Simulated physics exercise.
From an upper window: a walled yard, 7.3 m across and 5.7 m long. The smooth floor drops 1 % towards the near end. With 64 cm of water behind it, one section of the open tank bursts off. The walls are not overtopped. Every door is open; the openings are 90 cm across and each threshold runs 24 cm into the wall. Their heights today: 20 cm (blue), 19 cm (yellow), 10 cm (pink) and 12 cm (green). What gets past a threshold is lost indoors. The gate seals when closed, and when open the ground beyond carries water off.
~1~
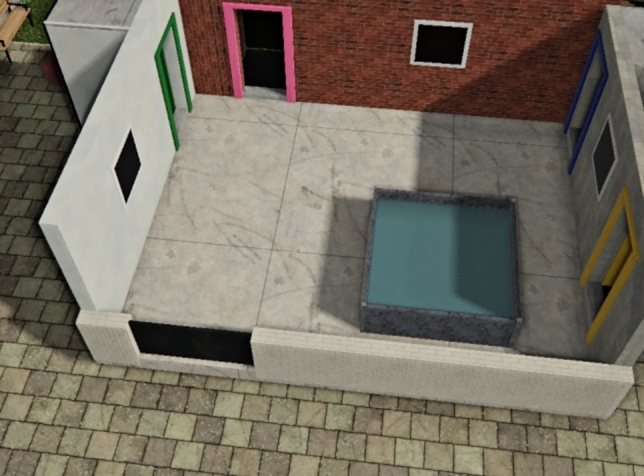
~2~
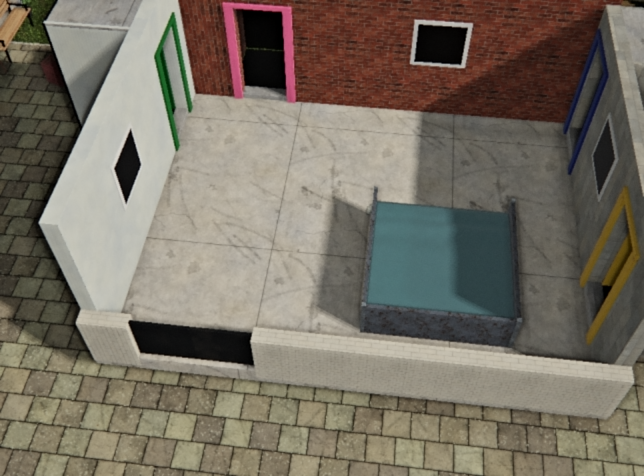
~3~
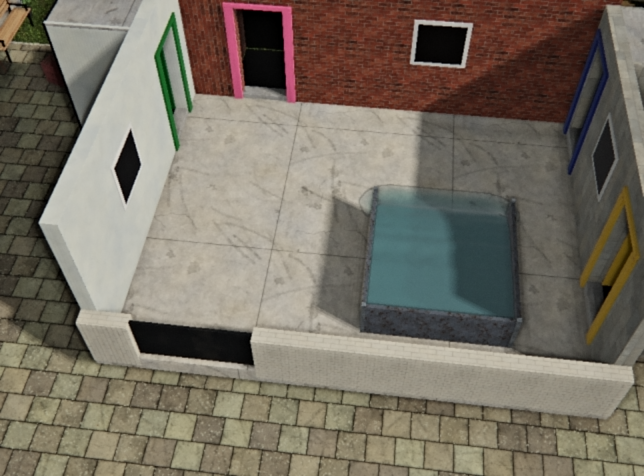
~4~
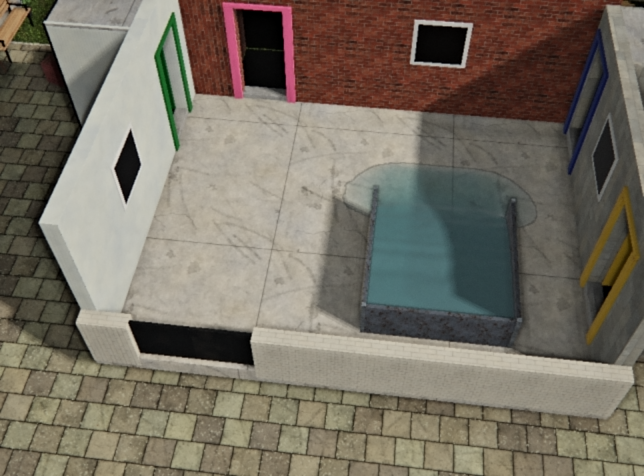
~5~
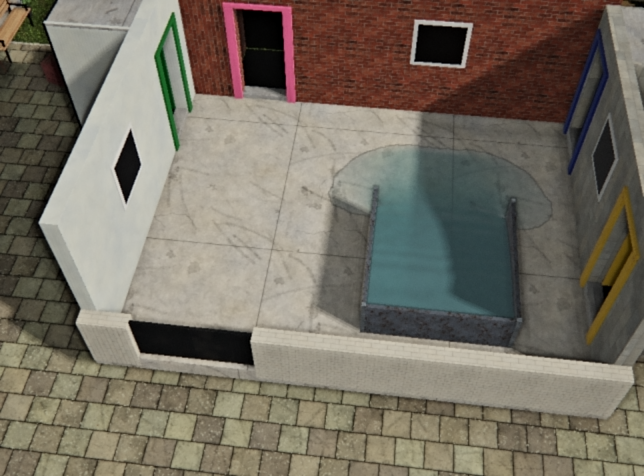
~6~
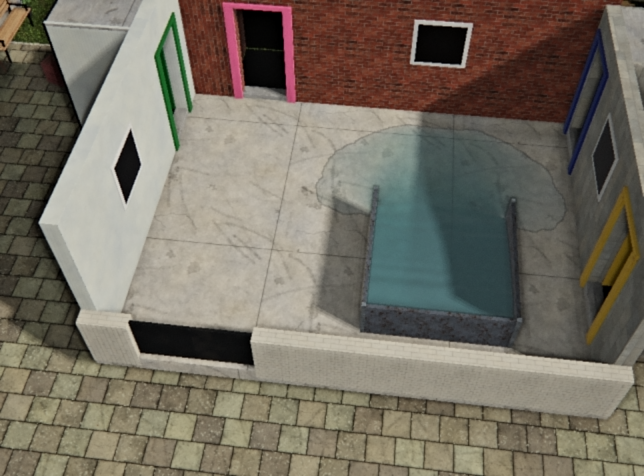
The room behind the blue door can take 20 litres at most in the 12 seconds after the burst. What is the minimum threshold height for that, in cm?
It would have to be roughly 28 cm high.
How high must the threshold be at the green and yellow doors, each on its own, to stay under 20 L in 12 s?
Roughly 18 cm at green and 9.5 cm at yellow.
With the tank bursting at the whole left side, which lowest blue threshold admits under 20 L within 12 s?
Some 11.5 cm.
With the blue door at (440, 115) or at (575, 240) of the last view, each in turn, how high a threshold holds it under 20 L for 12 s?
Roughly 32 and 7.0 cm.
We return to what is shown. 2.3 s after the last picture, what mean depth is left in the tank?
About 17 cm.
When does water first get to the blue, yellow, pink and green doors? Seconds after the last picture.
Arrival: Blue 0.4 s, yellow 3.0 s, pink 1.2 s, green 2.2 s.
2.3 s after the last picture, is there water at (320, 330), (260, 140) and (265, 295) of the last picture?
In that order: Dry, flooded, not reached.
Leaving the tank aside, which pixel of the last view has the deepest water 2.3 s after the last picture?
Around (561, 127).
Then, 0.7 s after the last picture water covers 30 % of the floor, deepest (38 cm) near (439, 117); 8 cm at the blue door, 0 litres in over its 20 cm threshold.
Then, 2.3 s after the last picture water covers 45 % of the floor, deepest (35 cm) near (561, 127); 31 cm at the blue door, 44 litres in over its 20 cm threshold.
Then, 11.3 s after the last picture water covers 100 % of the floor, deepest (14 cm) near (365, 111); 2 cm at the blue door, 79 litres in over its 20 cm threshold.
At the blue door as built, the water peaked near 33 cm, 1.7 s after the last picture.
Run again over the same 12 s with other heights there, 34 litres in over 25 cm, 4 litres over 34 cm. The limit of 20 litres is kept from about 28 cm up.
